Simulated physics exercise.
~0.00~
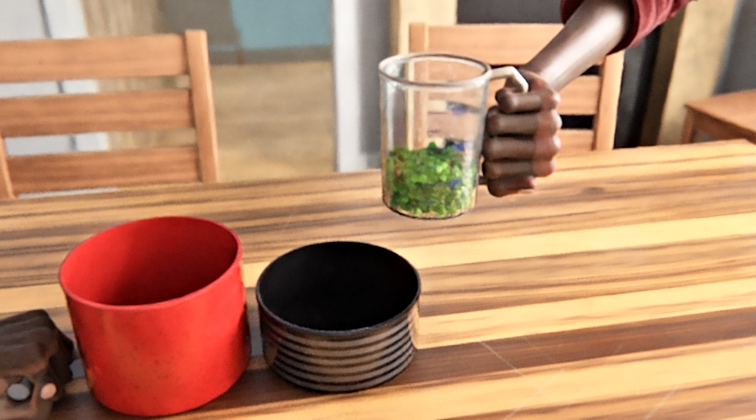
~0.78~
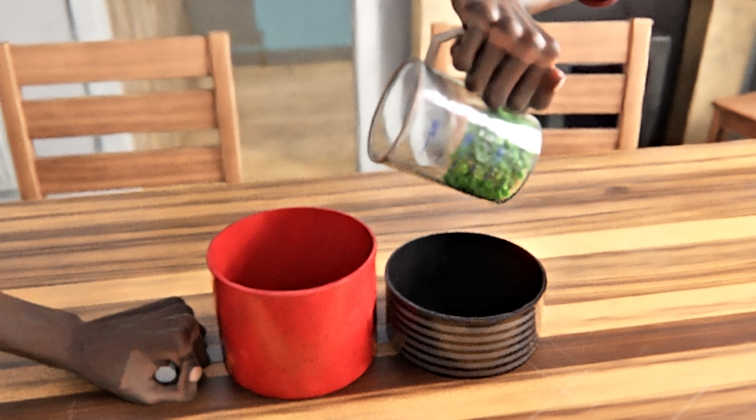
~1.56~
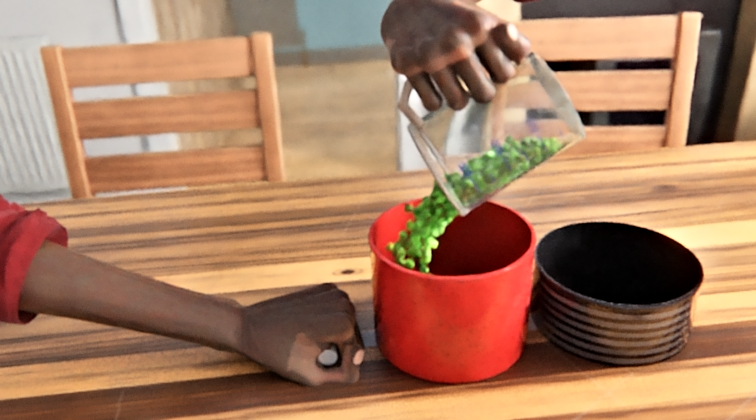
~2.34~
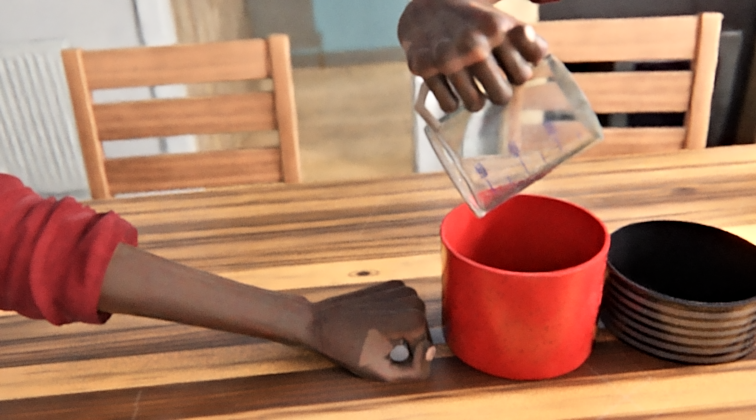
On a wooden table, a hand tips green peas from a clear jug into the red pot beside a black one.
